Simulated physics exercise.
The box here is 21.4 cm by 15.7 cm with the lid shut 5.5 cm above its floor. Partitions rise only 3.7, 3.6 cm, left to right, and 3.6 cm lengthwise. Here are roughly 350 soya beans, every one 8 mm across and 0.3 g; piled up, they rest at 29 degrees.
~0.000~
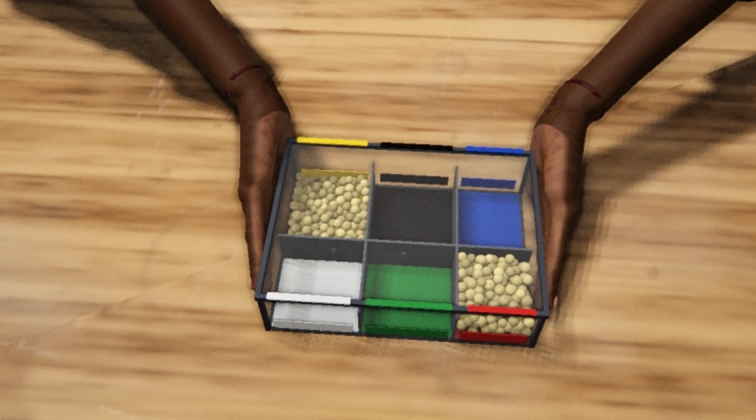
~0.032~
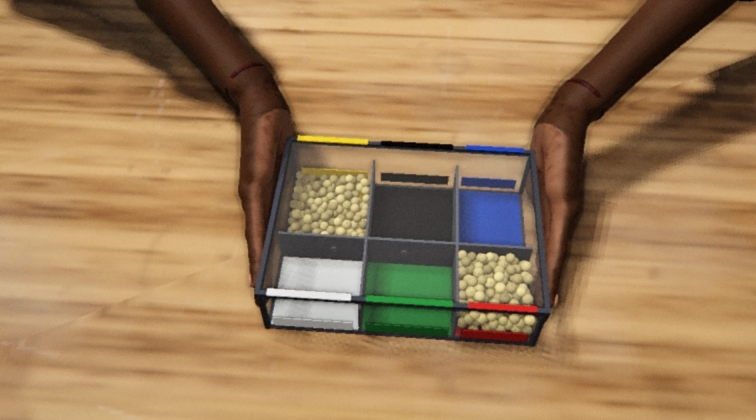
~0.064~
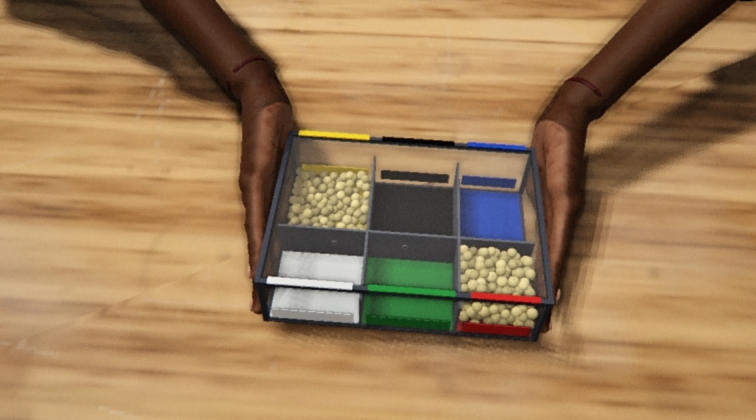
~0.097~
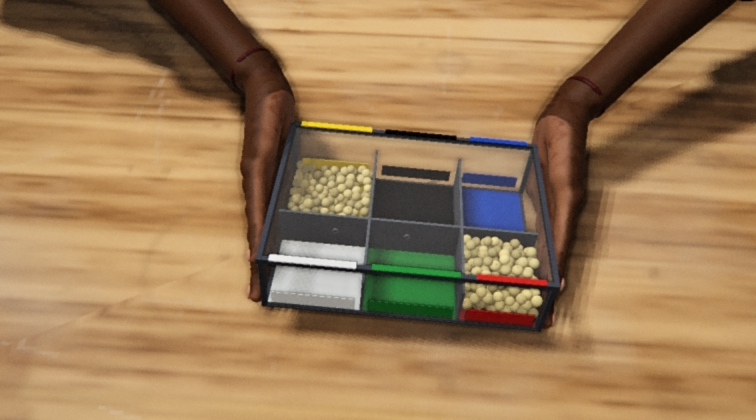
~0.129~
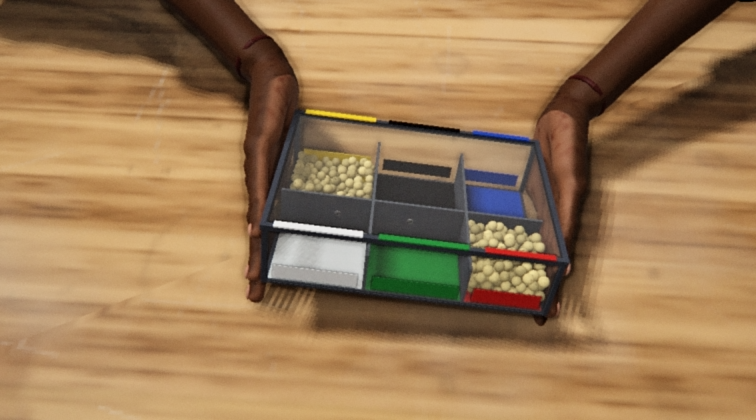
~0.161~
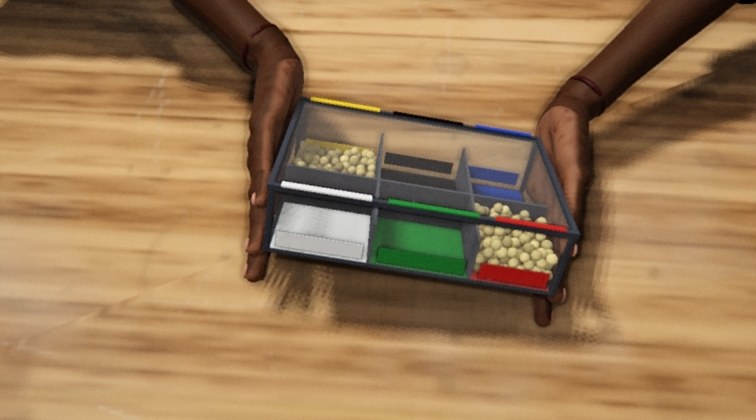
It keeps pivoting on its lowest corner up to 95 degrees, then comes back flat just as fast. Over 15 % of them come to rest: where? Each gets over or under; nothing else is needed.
Red ends over. Blue ends over. Green ends under. Yellow ends over. White ends under. Black ends under.
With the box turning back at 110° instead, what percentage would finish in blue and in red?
Blue: 30; red: 30 (per cent).
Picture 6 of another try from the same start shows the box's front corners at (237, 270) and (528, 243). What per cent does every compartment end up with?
By the end, red has 30%, blue has 0%, green has 5%, yellow has 60%, white has 0% and black has 0%.
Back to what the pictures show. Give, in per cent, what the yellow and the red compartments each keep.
Yellow: 40; red: 30.
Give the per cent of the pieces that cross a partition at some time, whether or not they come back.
Estimate: Near 30 %.
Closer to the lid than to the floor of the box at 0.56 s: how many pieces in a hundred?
Some 60 per cent.
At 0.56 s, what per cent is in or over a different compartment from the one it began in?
Value: Close to 15 %.
After 0.56 s, tilt 94 degrees; red 45 %, blue 10 %, yellow 45 %.
Then, at 0.82 s, tilt 39 degrees; red 35 %, blue 20 %, yellow 40 %, black 5 %.
After 1.20 s, tilt 0 degrees; red 30 %, blue 25 %, yellow 40 %, black 5 %.
At rest (1.6 s), red 30 %, blue 25 %, green 0 %, yellow 40 %, white 0 %, black 5 %.
